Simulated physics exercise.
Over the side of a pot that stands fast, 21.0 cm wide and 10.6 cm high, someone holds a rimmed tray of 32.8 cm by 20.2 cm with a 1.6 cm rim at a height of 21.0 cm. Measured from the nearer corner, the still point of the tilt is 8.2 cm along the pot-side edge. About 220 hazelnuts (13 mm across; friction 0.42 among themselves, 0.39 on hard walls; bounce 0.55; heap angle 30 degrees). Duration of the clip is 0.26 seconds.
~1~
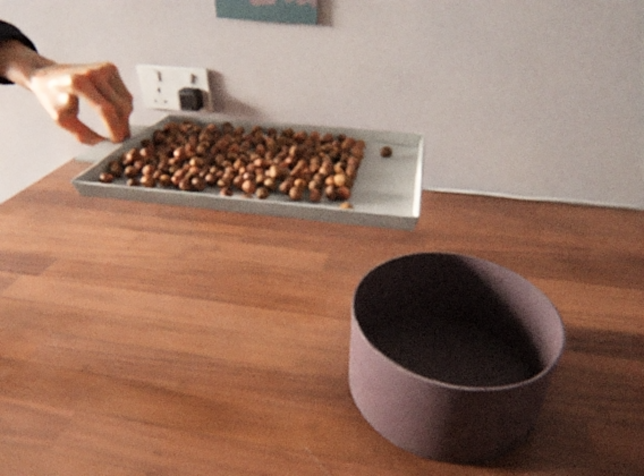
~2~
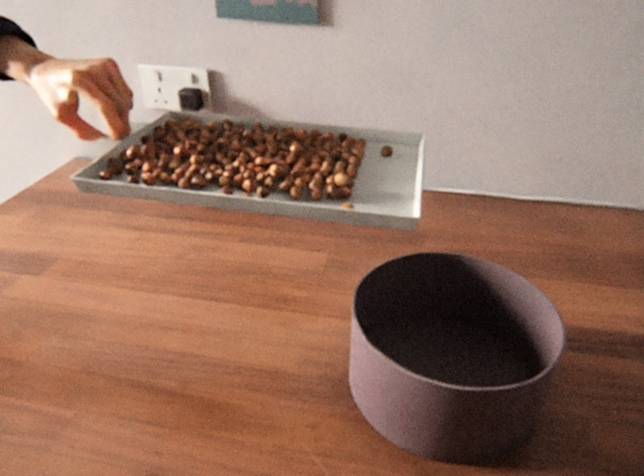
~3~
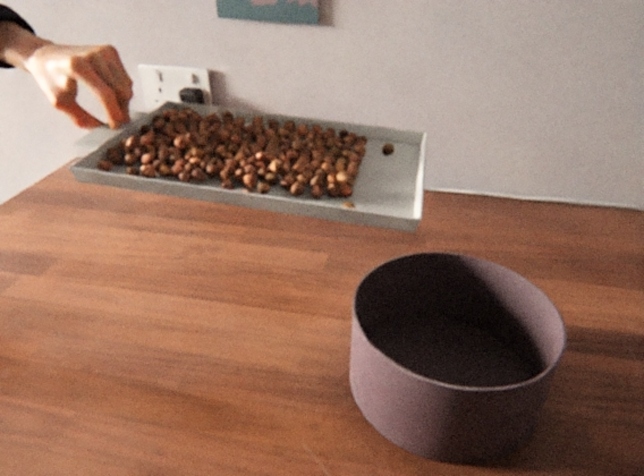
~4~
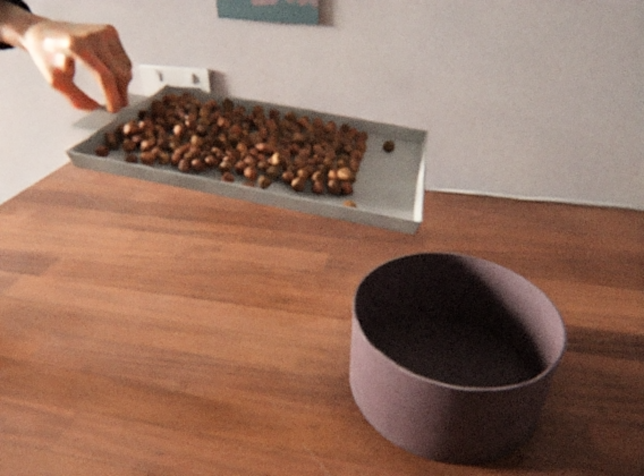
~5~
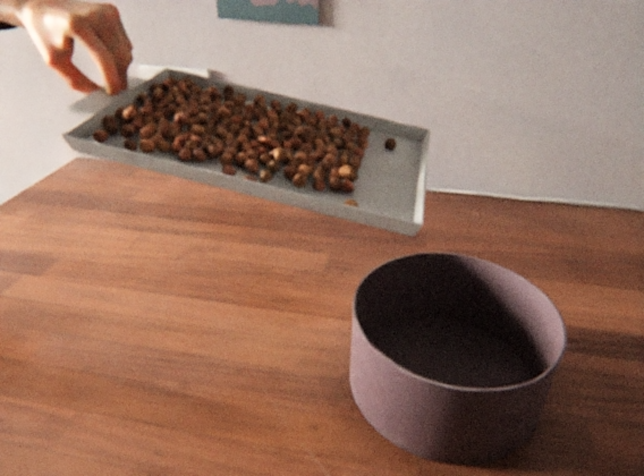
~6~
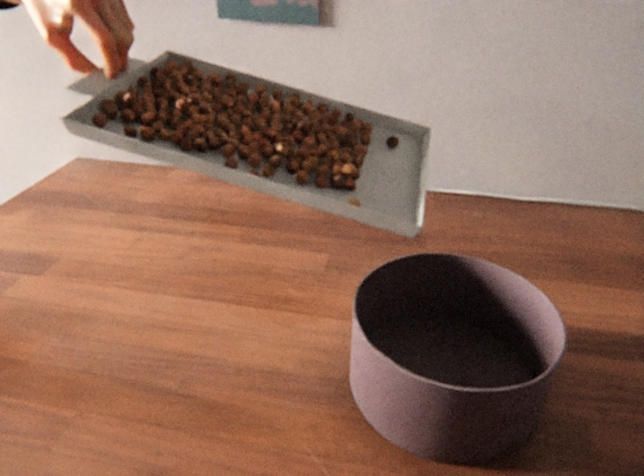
A grey rimmed tray of hazelnuts starts out level above a wooden worktop, with a hand at its left end and an empty purplish pot below to the right. The hand lifts the left end steadily, slanting the tray down toward the right, while the nuts stay bunched in place on it.
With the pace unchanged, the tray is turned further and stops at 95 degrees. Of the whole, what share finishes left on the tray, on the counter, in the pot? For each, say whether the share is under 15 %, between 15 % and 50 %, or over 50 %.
One by one: Tray: A little; counter: A little; pot: The main mass.
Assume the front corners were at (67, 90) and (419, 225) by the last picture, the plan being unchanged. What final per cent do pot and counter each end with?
Pot 95; counter 5.
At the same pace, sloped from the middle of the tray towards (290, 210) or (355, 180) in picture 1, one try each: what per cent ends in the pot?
Approximately 50 percent, then 70 percent.
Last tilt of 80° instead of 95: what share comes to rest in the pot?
Pot share: About 95 per cent.
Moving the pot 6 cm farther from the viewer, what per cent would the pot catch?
Share in pot: Approx. 80 %.
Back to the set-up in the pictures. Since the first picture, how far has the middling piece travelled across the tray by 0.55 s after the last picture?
About 14 cm.
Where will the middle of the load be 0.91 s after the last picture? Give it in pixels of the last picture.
Approximately (429, 194) in the last picture.
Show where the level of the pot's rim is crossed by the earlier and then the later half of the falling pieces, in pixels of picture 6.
Around (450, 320), then around (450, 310).
Then, 0.55 s after the last picture, tilt 52 degrees; the tray holds 95 %, the pot 0 %.
Then, 0.91 s after the last picture, tilt 78 degrees; the tray holds 65 %, the pot 25 %.
Then, 1.37 s after the last picture, tilt 95 degrees; the tray holds 0 %, the pot 95 %.
In the end, tray 0 %, counter 5 %, pot 95 %.
